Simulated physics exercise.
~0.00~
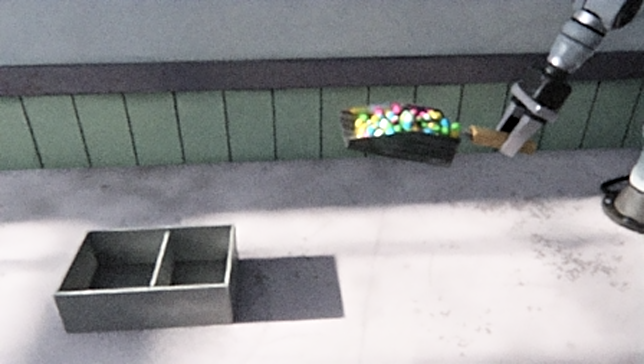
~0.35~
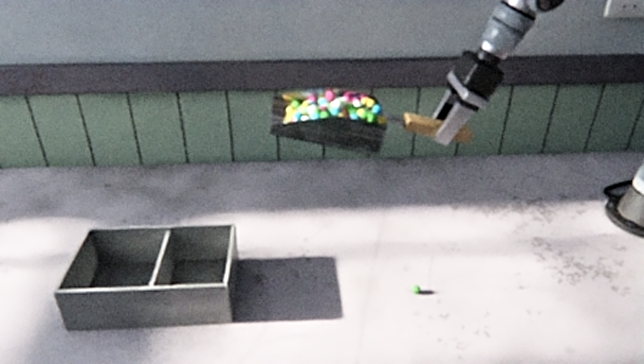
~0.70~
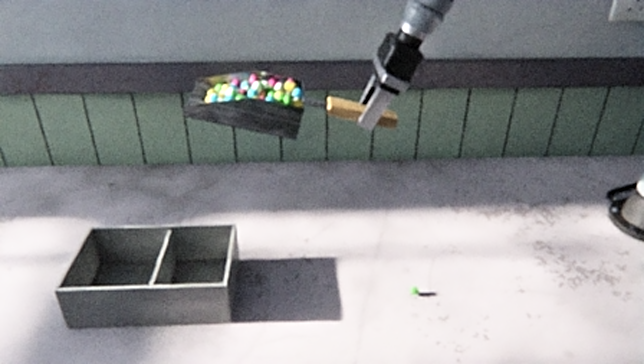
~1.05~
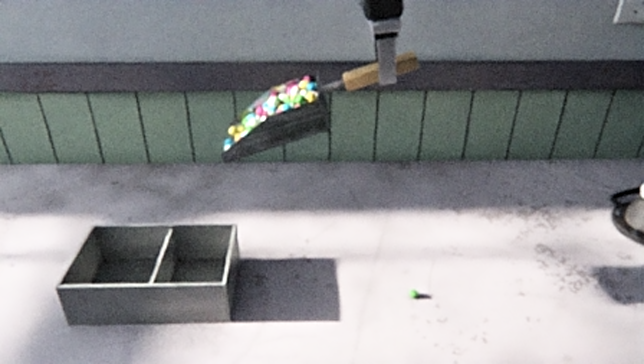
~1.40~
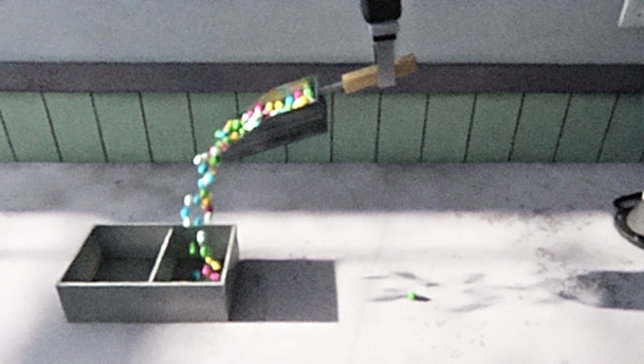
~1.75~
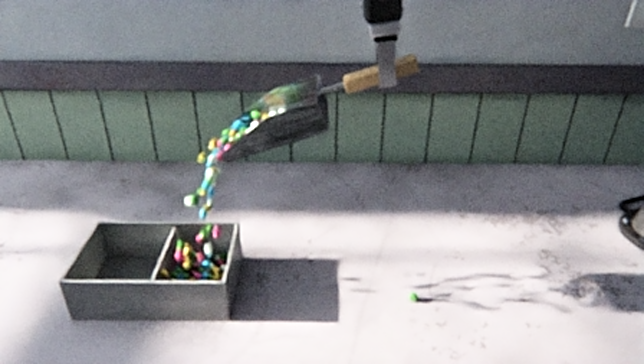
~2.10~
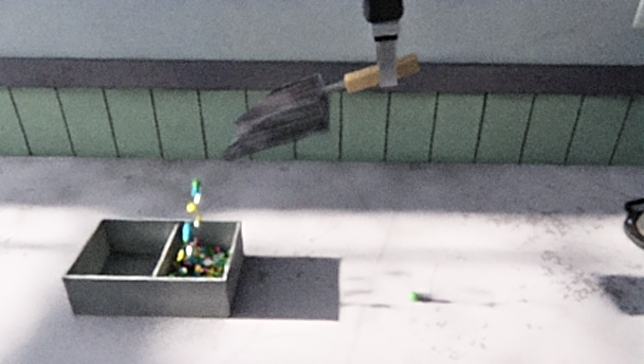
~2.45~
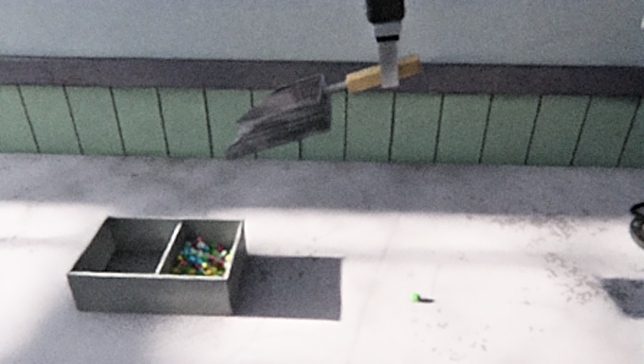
Above a divided box, a robot arm tips a scoop, pouring colourful sweets into the right compartment.
